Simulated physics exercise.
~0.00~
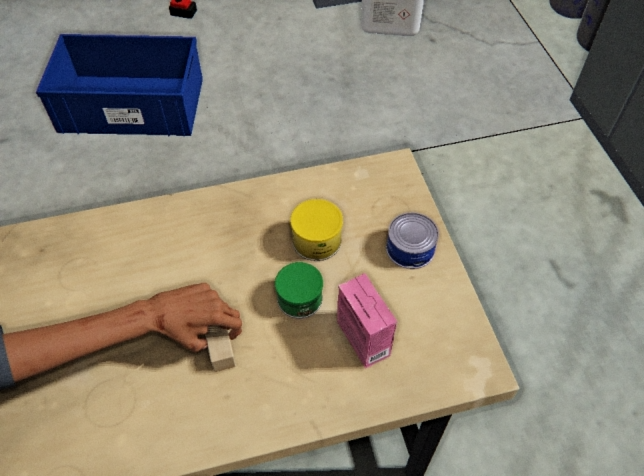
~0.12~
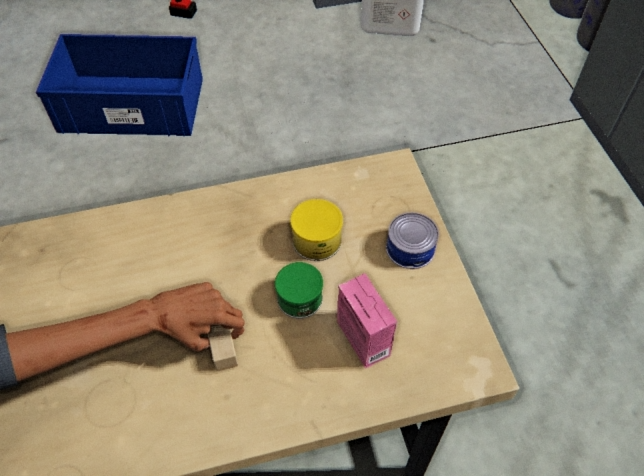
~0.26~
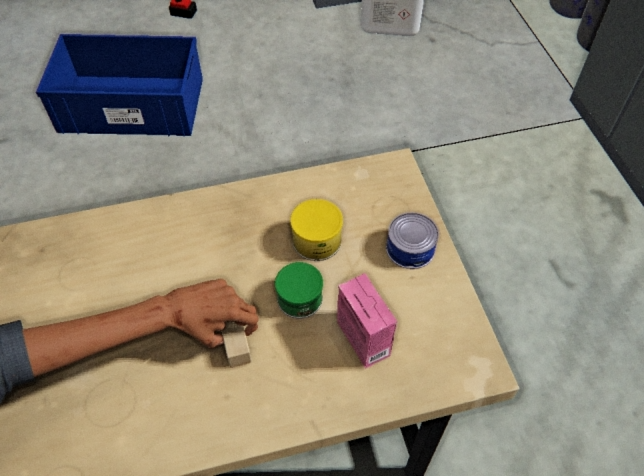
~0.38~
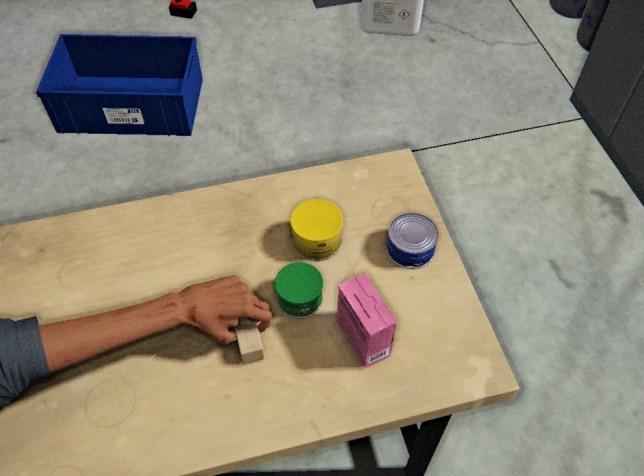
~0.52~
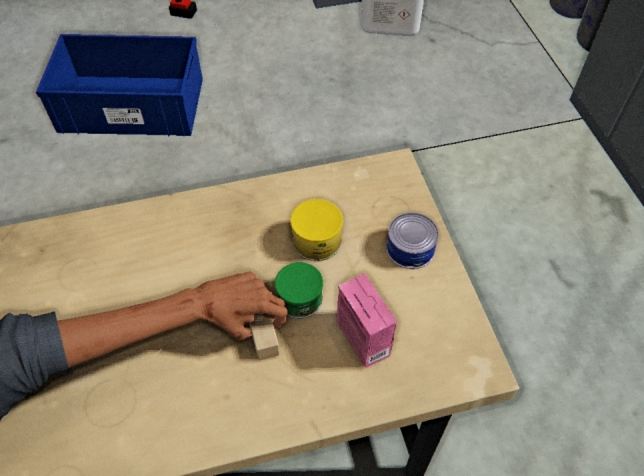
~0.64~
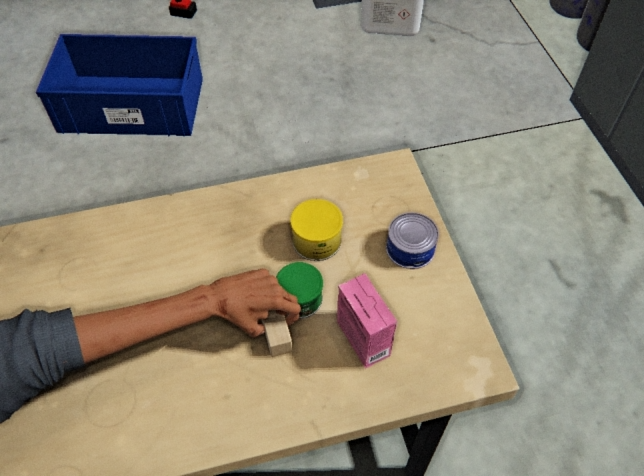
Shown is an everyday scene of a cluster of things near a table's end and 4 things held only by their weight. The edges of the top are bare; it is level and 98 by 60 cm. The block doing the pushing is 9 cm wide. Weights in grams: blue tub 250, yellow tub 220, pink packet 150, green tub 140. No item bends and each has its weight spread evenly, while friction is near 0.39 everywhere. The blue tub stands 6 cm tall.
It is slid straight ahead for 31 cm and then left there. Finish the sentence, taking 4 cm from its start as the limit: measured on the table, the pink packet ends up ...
The pink packet ends up away from its start.
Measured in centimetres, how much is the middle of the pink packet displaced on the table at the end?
9 cm.
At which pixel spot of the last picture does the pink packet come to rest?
Around (414, 320).
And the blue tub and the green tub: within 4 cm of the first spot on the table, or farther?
Here the blue tub is left in place, and the green tub moves off.
By 0.84 s, 14 cm of push; green tub 4 cm from its spot.
By 1.14 s, 20 cm of push; green tub 7 cm from its spot.
By 1.34 s, 24 cm of push; pink packet 3 cm from its spot near (383, 320); green tub 8 cm from its spot.
By 1.54 s, 28 cm of push; pink packet 7 cm from its spot near (403, 319); green tub 8 cm from its spot.
When it is over (2.1 s), not toppled but over 4 cm from the start, pink packet and green tub; the other 2 within 4 cm of the start. End places, in pixels of the last picture, pink packet near (414, 320).
